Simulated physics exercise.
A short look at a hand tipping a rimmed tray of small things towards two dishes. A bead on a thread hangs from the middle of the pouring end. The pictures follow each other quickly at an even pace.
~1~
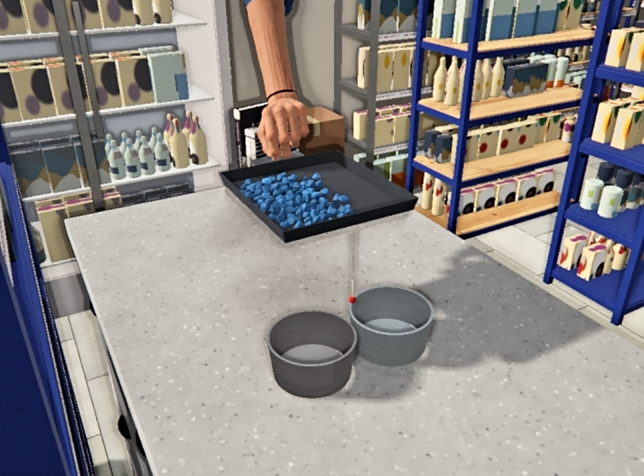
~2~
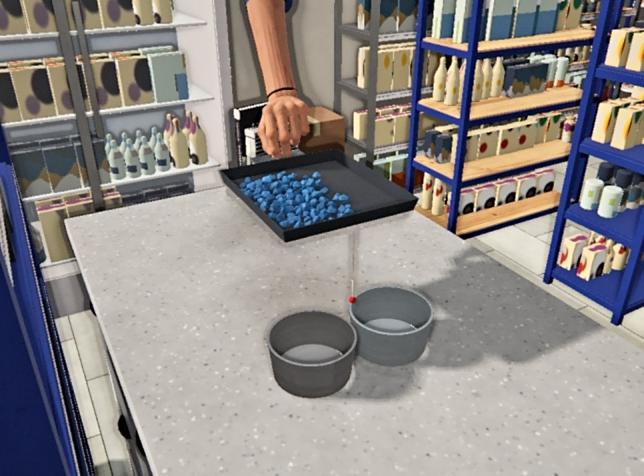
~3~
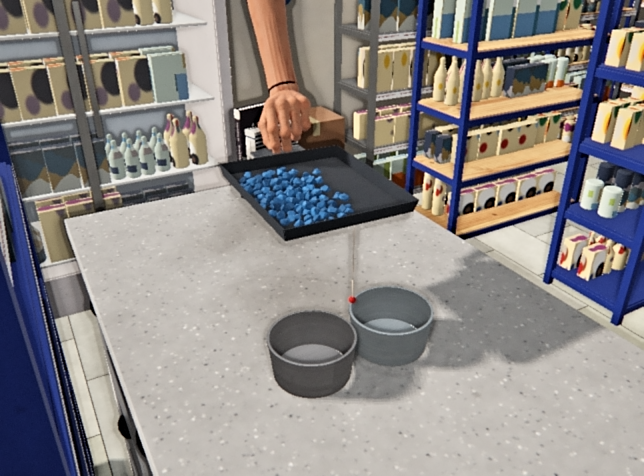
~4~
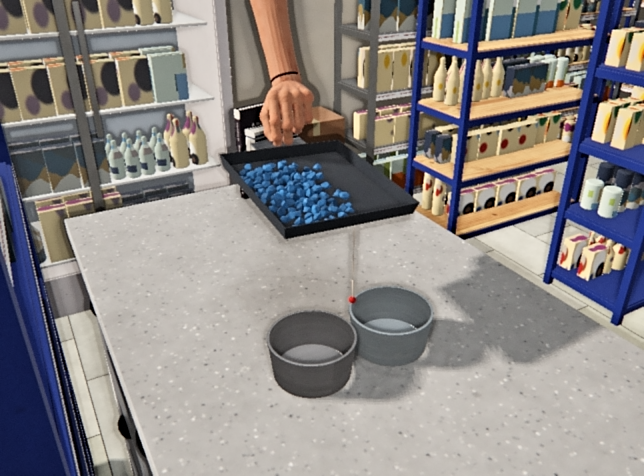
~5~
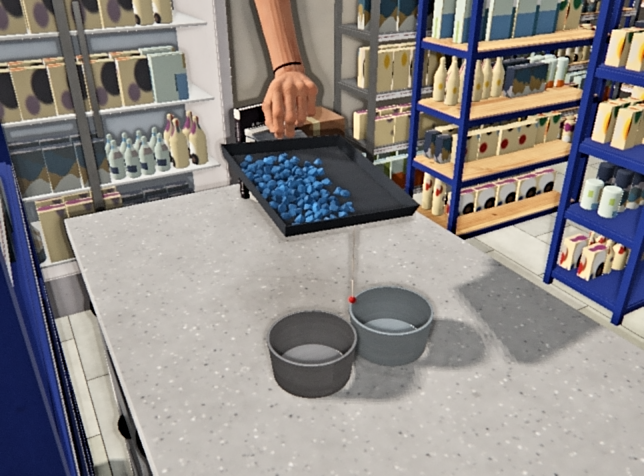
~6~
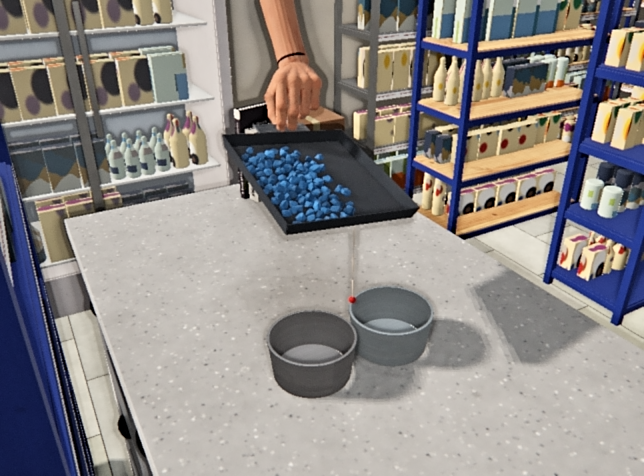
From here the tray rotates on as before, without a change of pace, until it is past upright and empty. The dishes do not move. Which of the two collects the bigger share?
The right-hand one ends fuller.
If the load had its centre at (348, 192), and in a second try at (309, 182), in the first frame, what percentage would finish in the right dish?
In turn 70 and 70 in a hundred.
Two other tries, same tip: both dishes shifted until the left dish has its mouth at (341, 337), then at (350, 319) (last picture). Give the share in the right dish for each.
Near 80 % and 80 %.
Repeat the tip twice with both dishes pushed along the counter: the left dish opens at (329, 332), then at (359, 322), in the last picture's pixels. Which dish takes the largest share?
First right, then the right dish.
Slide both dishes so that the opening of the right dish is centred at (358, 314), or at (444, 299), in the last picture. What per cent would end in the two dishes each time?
The first gives 20 %, the second 60 %.
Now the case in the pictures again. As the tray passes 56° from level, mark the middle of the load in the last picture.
At about (366, 203).
Soon, tray tipped steeply; nearly all on the tray; a stray few in the air.
A while on, tray tipped right over; about half on the tray; about a third in the right dish; a small part outside both; a small part in the air.
Towards the end, tray tipped past a quarter turn; most in the right dish; about a quarter outside both.
Finally, tray tipped past a quarter turn; none in the left dish; most in the right dish; about a quarter outside both.
